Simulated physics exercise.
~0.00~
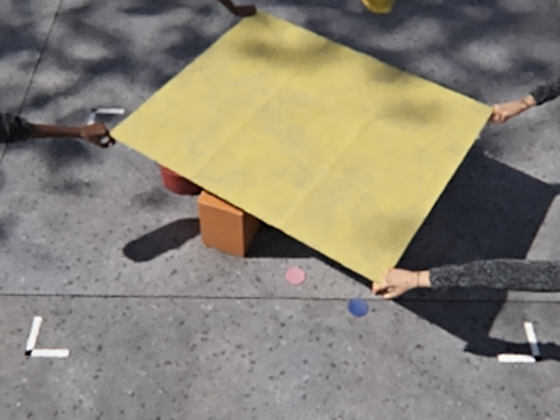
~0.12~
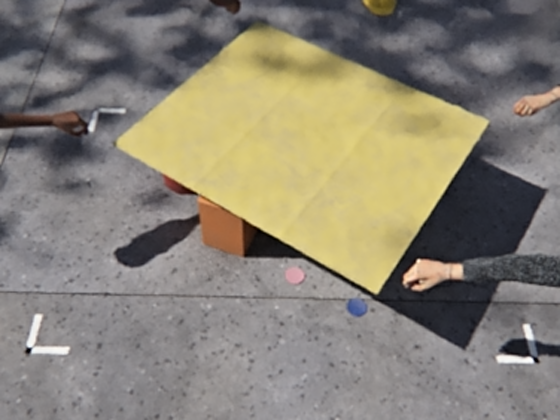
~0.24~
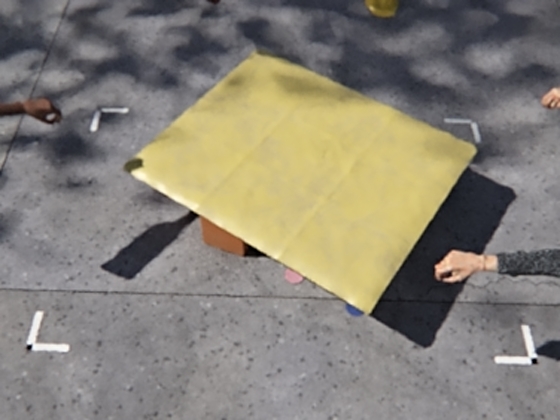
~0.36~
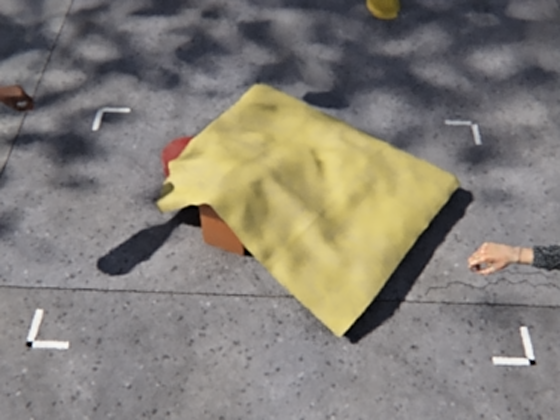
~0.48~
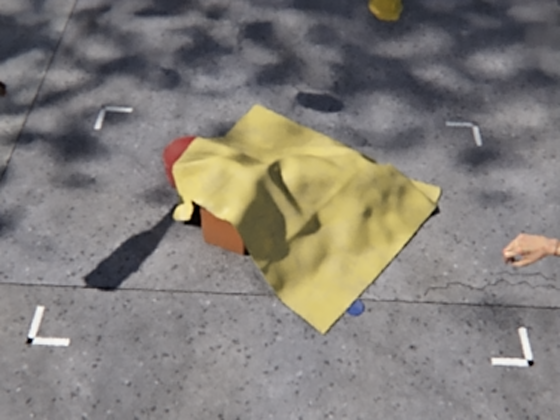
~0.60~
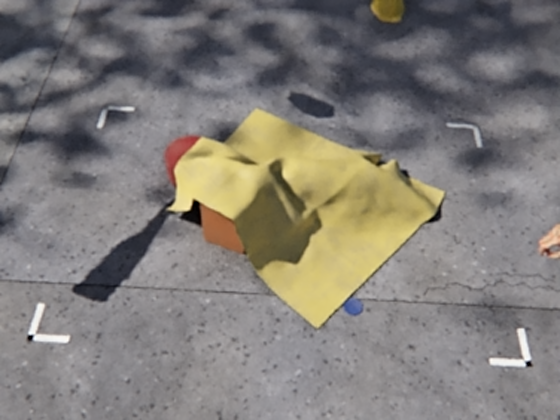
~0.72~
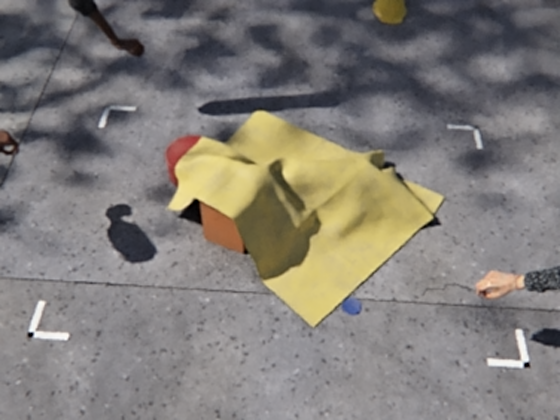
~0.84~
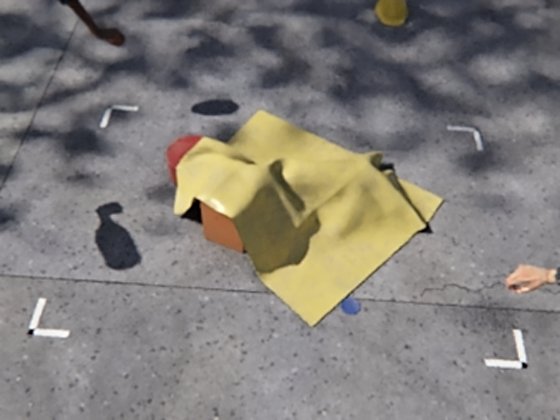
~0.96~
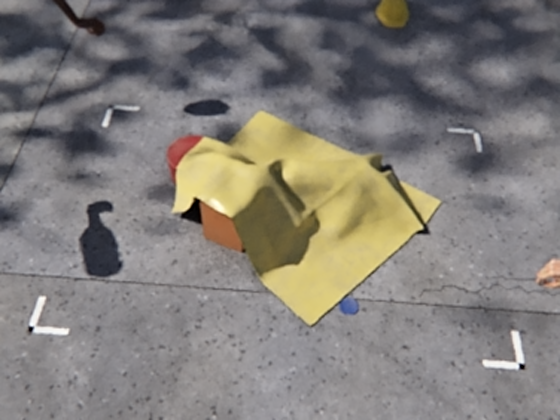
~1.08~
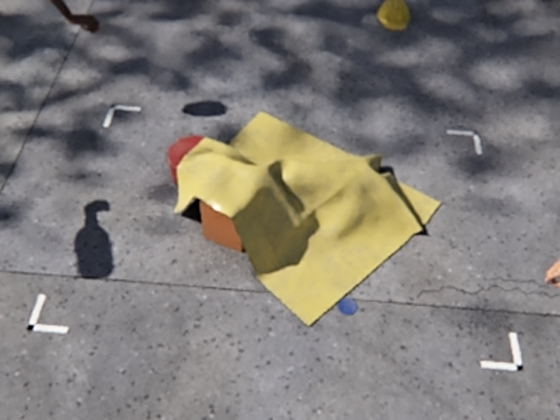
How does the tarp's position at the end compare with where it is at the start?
At the start the tarp is held up flat above the crate and bin, while at the end it has come down and lies lower in the view, draped in folds over them and the floor beside them.
